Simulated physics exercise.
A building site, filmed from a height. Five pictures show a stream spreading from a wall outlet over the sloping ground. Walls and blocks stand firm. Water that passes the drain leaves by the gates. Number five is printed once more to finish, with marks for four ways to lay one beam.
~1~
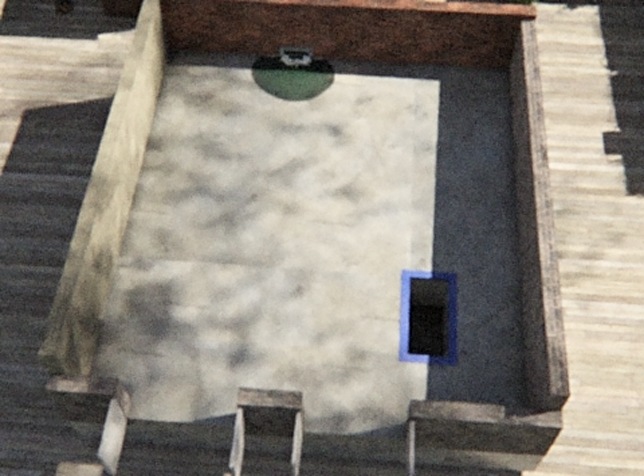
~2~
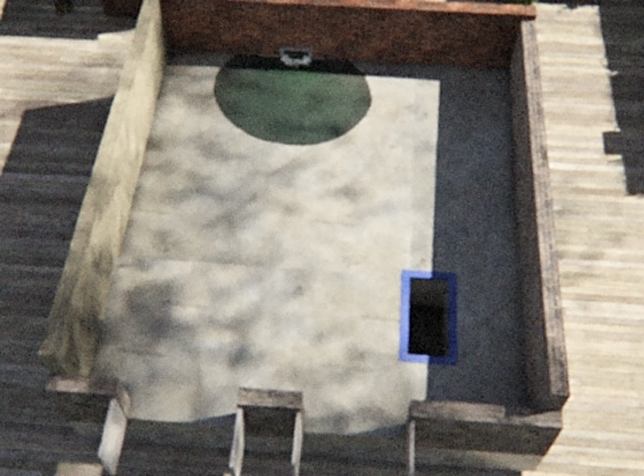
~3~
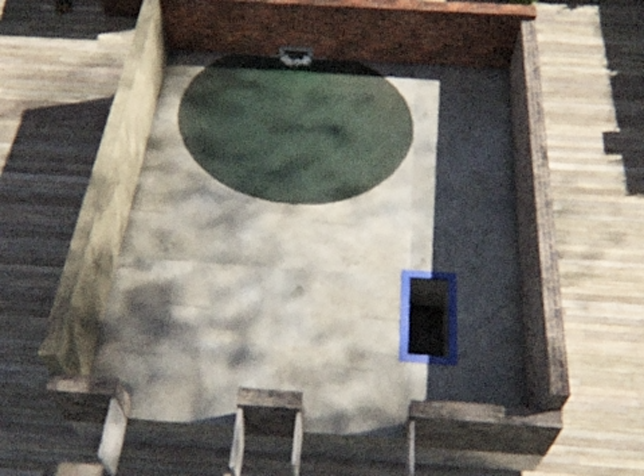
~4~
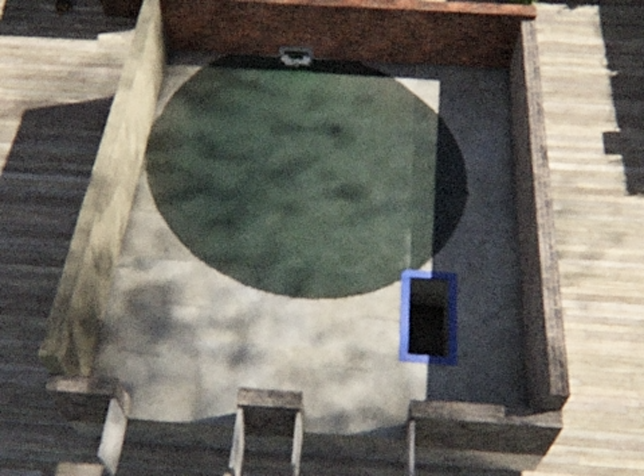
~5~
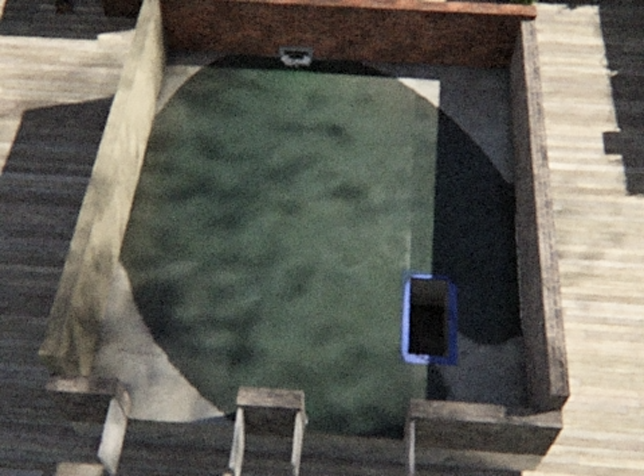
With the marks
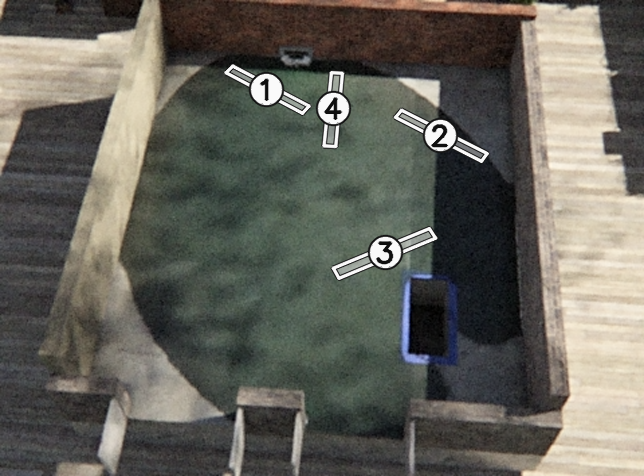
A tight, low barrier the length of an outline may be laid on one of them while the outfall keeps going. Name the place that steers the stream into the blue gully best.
1 is best.
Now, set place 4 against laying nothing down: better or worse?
Place 4 is worse.
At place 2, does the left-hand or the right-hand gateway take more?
The right gate.
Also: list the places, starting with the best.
Best to worst: 1, 2, 4, 3.
On the marked copy, 1 from (229, 69) to (305, 109); 2 from (398, 113) to (484, 157); 3 from (336, 273) to (432, 233); 4 from (329, 146) to (336, 73).
For place 1, about 42 % of the stream goes into the blue gully, about 58 % out by the gates.
For place 2, about 32 % of the stream goes into the blue gully, about 68 % out by the gates.
For place 3, about 14 % of the stream goes into the blue gully, about 86 % out by the gates.
For place 4, about 19 % of the stream goes into the blue gully, about 80 % out by the gates.
